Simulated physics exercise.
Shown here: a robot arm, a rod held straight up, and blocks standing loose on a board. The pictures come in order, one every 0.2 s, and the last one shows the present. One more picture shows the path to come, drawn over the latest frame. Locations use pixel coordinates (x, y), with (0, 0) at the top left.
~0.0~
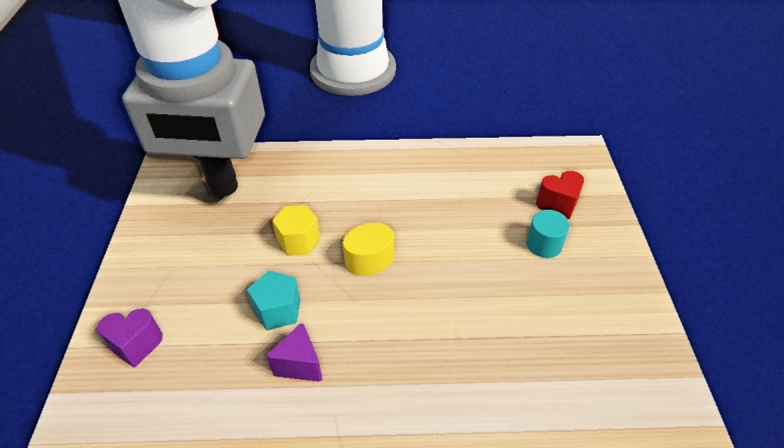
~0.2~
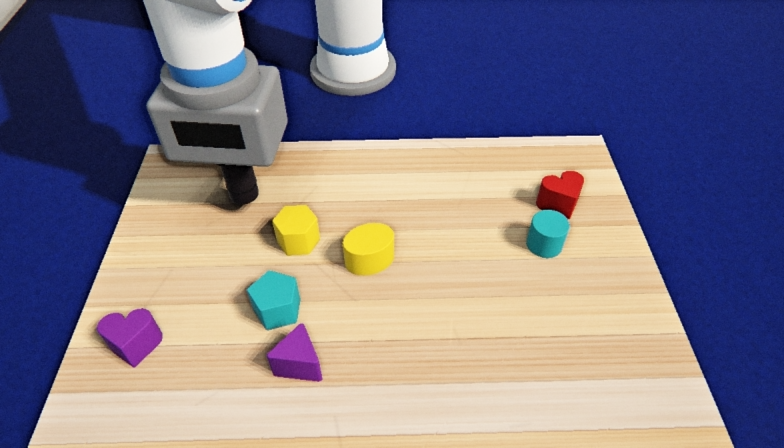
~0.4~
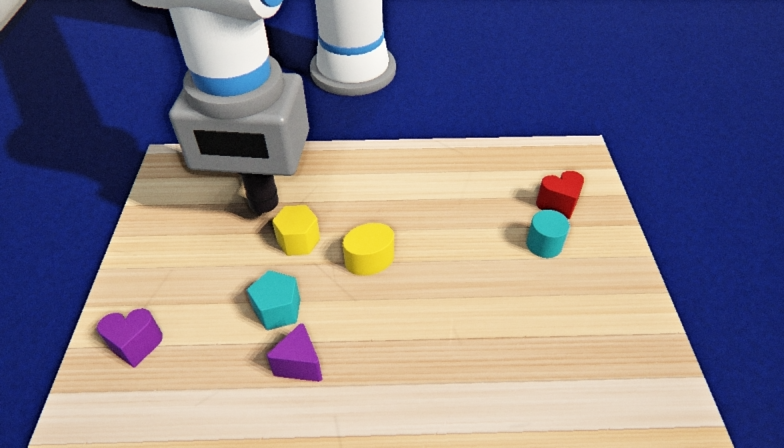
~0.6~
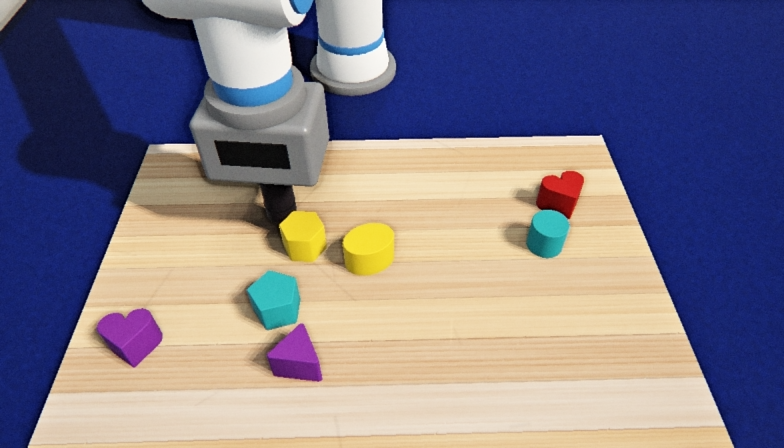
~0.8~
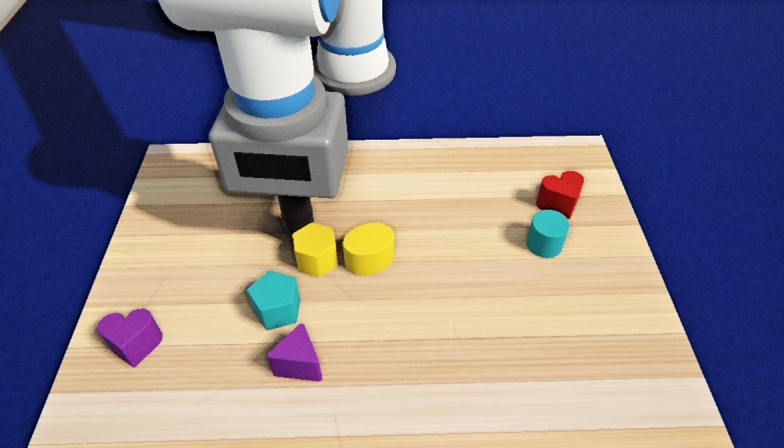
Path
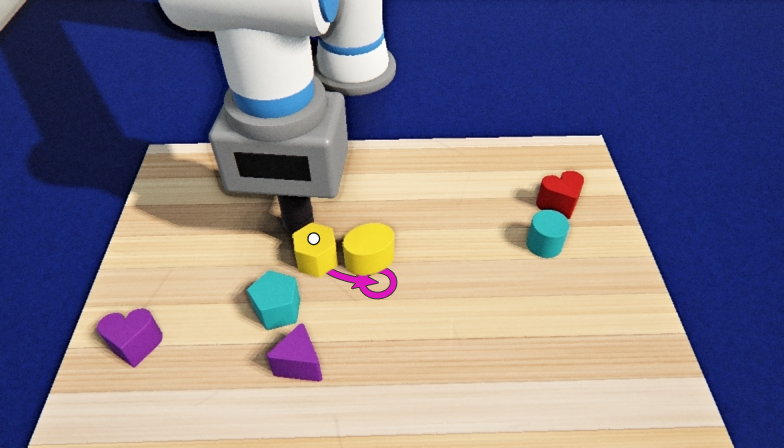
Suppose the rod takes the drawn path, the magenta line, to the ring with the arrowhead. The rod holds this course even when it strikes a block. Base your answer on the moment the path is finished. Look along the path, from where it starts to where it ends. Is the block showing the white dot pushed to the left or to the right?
Rightward.
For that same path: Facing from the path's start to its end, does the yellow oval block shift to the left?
The answer is yes.
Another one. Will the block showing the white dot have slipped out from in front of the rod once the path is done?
I'd say yes.
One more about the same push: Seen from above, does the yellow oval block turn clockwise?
I expect not.
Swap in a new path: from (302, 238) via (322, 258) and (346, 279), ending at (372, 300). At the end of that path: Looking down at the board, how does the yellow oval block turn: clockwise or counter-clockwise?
Verdict: Counterclockwise.
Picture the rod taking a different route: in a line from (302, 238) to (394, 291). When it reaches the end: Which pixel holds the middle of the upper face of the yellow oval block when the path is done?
The yellow oval block ends near (418, 248).
Drawn move, from (302, 238) via (316, 261) and (343, 277), ending at (378, 282); the dot is on the yellow hexagon.
The first path, step by step. One third of the way, rod (314, 248); yellow hexagon (329, 265).
Two thirds of the way, rod (342, 264); yellow hexagon (347, 286), turned 35° clockwise; yellow oval block (378, 238), turned 15° anticlockwise.
At the end, rod (377, 269); turquoise pentagonal block still; yellow hexagon (355, 292), turned 60° clockwise; yellow oval block (399, 234), turned 55° anticlockwise.
